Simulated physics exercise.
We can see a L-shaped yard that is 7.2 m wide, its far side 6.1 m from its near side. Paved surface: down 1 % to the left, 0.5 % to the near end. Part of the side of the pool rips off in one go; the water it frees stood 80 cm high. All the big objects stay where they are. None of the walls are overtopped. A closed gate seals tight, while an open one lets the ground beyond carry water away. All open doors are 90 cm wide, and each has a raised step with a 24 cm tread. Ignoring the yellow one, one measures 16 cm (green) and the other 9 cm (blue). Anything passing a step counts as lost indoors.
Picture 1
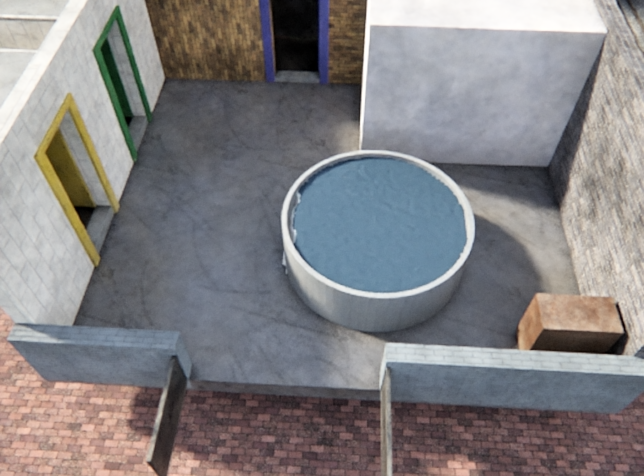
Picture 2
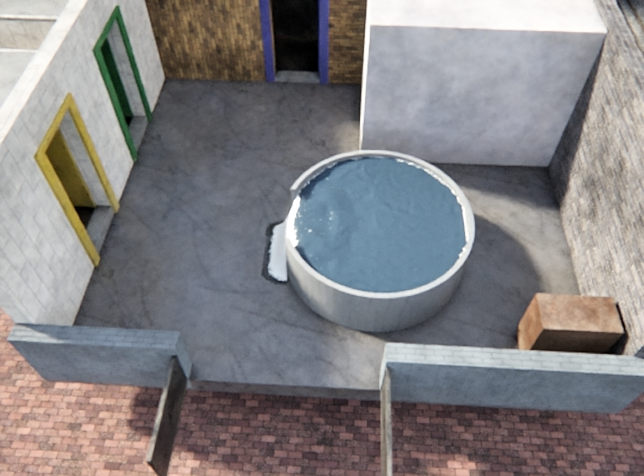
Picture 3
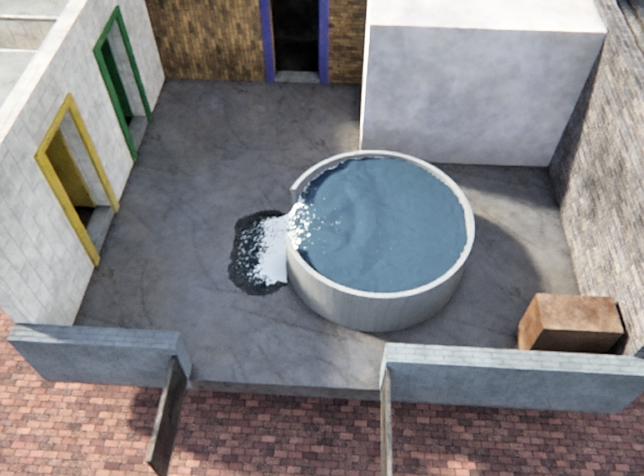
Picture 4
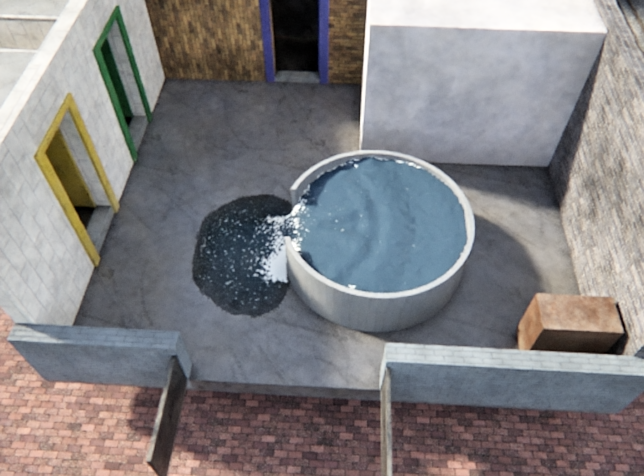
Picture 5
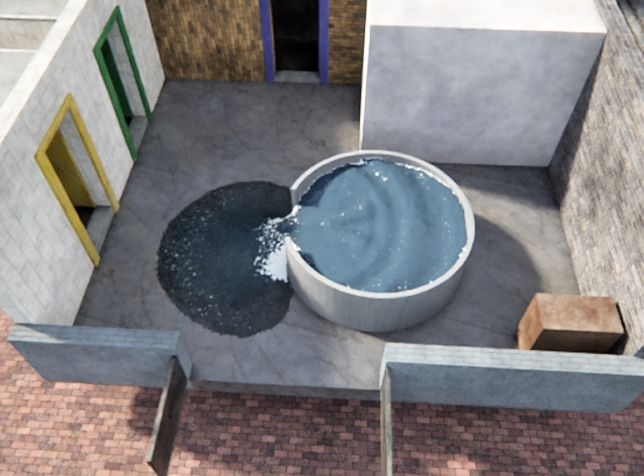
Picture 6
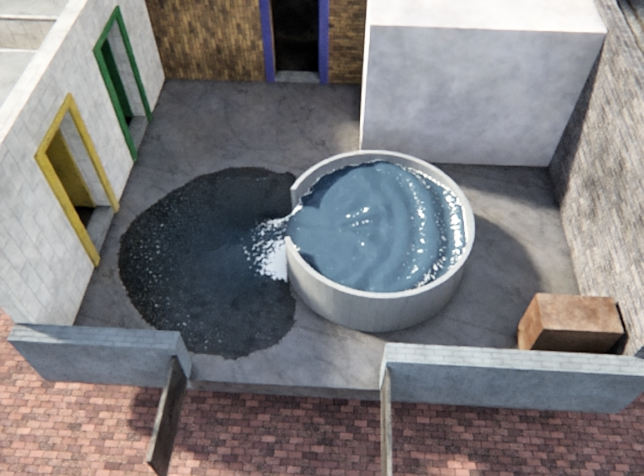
Water pouring from a gap in the left side of a round pool, spreading across a grey paved yard in a widening dark sheet.
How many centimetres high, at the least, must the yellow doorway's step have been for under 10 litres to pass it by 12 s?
About 33 cm.
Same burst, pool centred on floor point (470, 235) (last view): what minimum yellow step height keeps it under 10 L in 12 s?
Roughly 24 centimetres.
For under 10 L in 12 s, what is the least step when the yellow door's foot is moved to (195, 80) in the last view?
About 25 cm.
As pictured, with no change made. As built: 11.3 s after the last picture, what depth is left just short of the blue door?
11.5 cm.
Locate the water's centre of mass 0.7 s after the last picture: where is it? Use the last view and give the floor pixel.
I'd put it close to (322, 253).
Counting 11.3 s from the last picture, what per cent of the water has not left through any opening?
About 80 per cent.
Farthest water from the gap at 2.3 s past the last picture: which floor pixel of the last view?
Around pixel (164, 83).
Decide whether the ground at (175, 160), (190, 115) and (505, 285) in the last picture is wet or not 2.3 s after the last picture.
Point by point: Soaked, then soaked, then bone dry.
Then, 0.7 s after the last picture water covers 35 % of the floor, deepest (46 cm) near (62, 356); 37 cm at the yellow door, 24 litres in over its 19 cm step.
Then, 2.3 s after the last picture water covers 45 % of the floor, deepest (32 cm) near (102, 249); 31 cm at the yellow door, 153 litres in over its 19 cm step.
Then, 11.3 s after the last picture water covers 100 % of the floor, deepest (20 cm) near (62, 356); 17 cm at the yellow door, 253 litres in over its 19 cm step.
At the yellow door as built, the water peaked near 38 cm, 1.3 s after the last picture.
With a step of 26.5 cm, 67 litres would have come in within the 12 s; with 36 cm, 3 litres. So under 10 litres takes about 33 cm.
